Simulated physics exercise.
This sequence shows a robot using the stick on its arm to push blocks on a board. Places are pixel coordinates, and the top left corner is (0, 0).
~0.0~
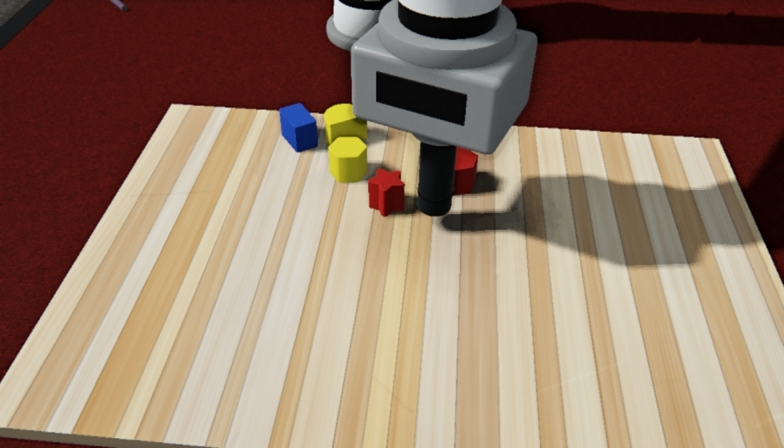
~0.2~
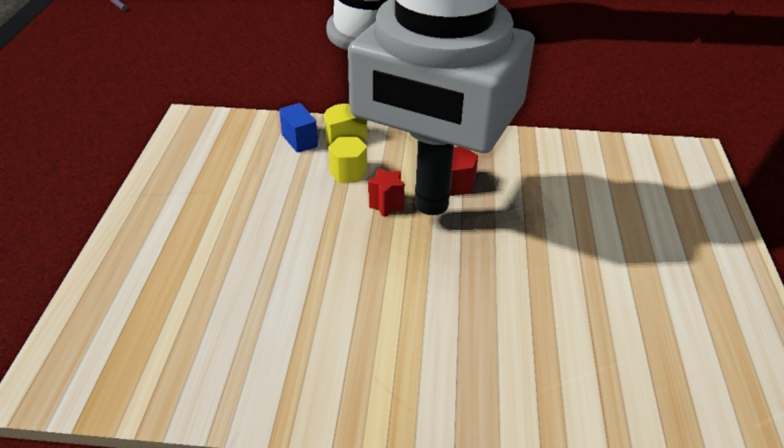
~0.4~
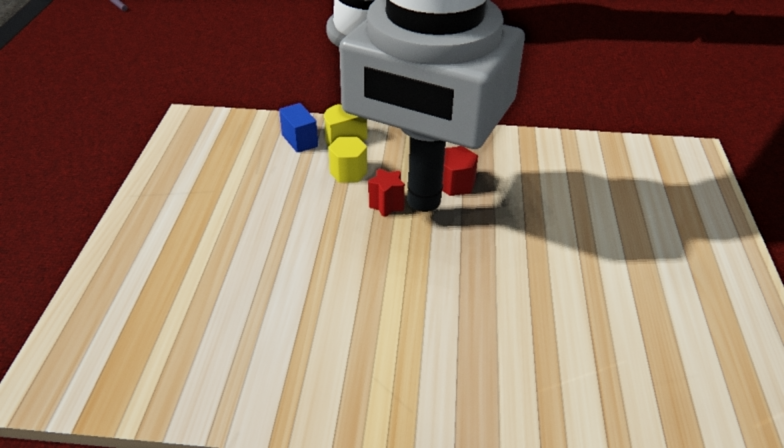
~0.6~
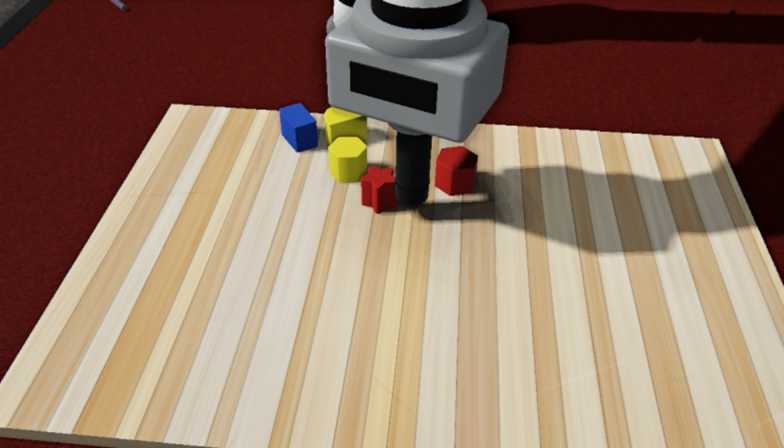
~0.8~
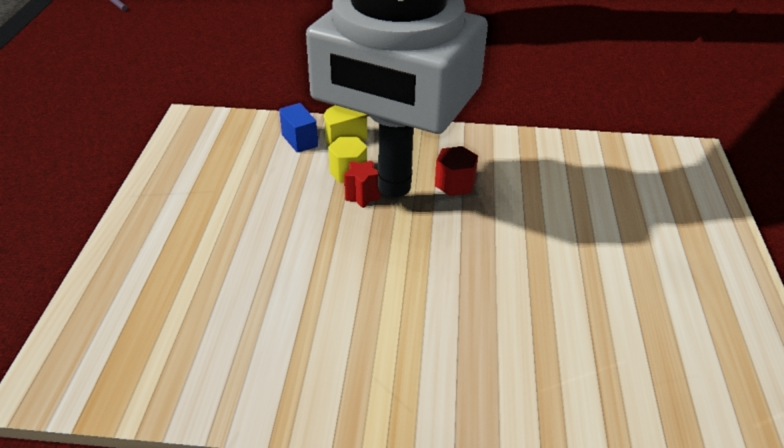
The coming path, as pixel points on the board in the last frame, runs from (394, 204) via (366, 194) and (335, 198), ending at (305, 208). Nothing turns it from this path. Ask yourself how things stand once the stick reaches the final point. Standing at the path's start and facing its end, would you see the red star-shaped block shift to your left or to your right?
Towards the right-hand side.
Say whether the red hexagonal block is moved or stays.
The red hexagonal block is left alone.
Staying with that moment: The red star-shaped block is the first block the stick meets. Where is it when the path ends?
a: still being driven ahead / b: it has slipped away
(b)
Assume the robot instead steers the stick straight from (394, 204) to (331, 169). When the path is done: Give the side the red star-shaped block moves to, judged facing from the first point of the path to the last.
Seen from start to end, it moves left.
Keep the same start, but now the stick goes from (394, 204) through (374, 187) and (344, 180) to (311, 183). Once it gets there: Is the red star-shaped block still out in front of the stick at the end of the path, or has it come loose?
I'd say it is still being pushed.
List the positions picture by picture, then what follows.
The first picture shows lower end of the stick (434, 207), tops of blocks, yellow hexagonal block (348, 147), red star-shaped block (387, 179), red hexagonal block (457, 157).
The second picture shows stick (432, 206), blocks as before.
The third picture shows stick (424, 202), blocks as before.
The fourth picture shows stick (412, 196), red star-shaped block (380, 176).
The fifth picture shows stick (395, 188), yellow hexagonal block (348, 147), red star-shaped block (362, 170), red hexagonal block (457, 157).
On the path given first. Halfway along, stick (349, 179); yellow hexagonal block (340, 142), turned 25° clockwise; red star-shaped block (316, 164), turned 25° anticlockwise.
At the end, stick (303, 192); yellow hexagonal block (340, 142), turned 25° clockwise; red star-shaped block (292, 164), turned 15° clockwise; red hexagonal block not moved.
